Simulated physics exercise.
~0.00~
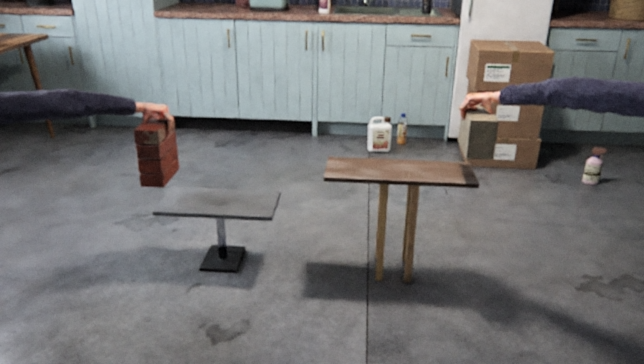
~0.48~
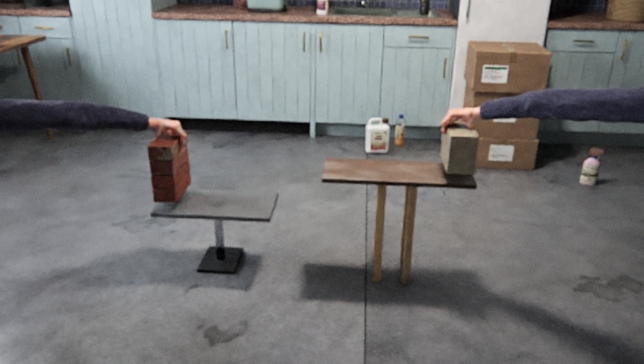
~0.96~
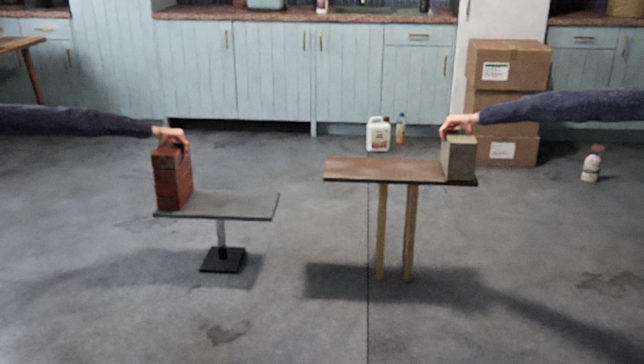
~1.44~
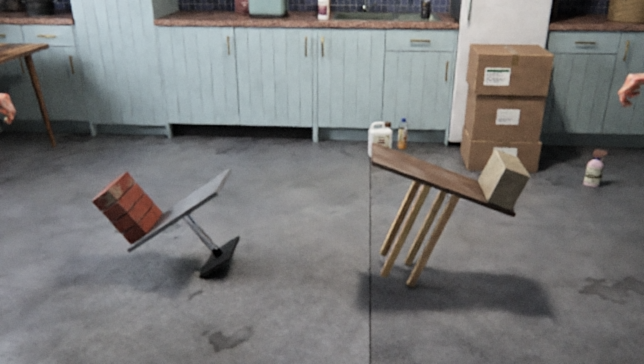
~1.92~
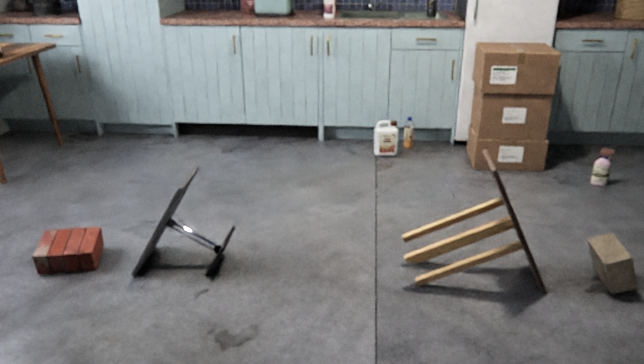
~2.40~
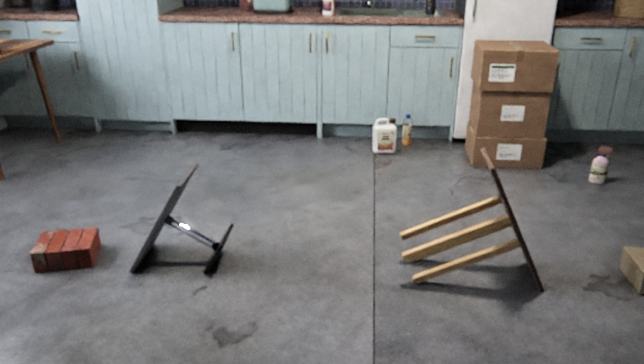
In the video, two hands lower a stack of red bricks and a grey block onto the outer ends of a grey stand and a brown small table, then let go; both pieces tip over outward, and their loads end up on the floor.
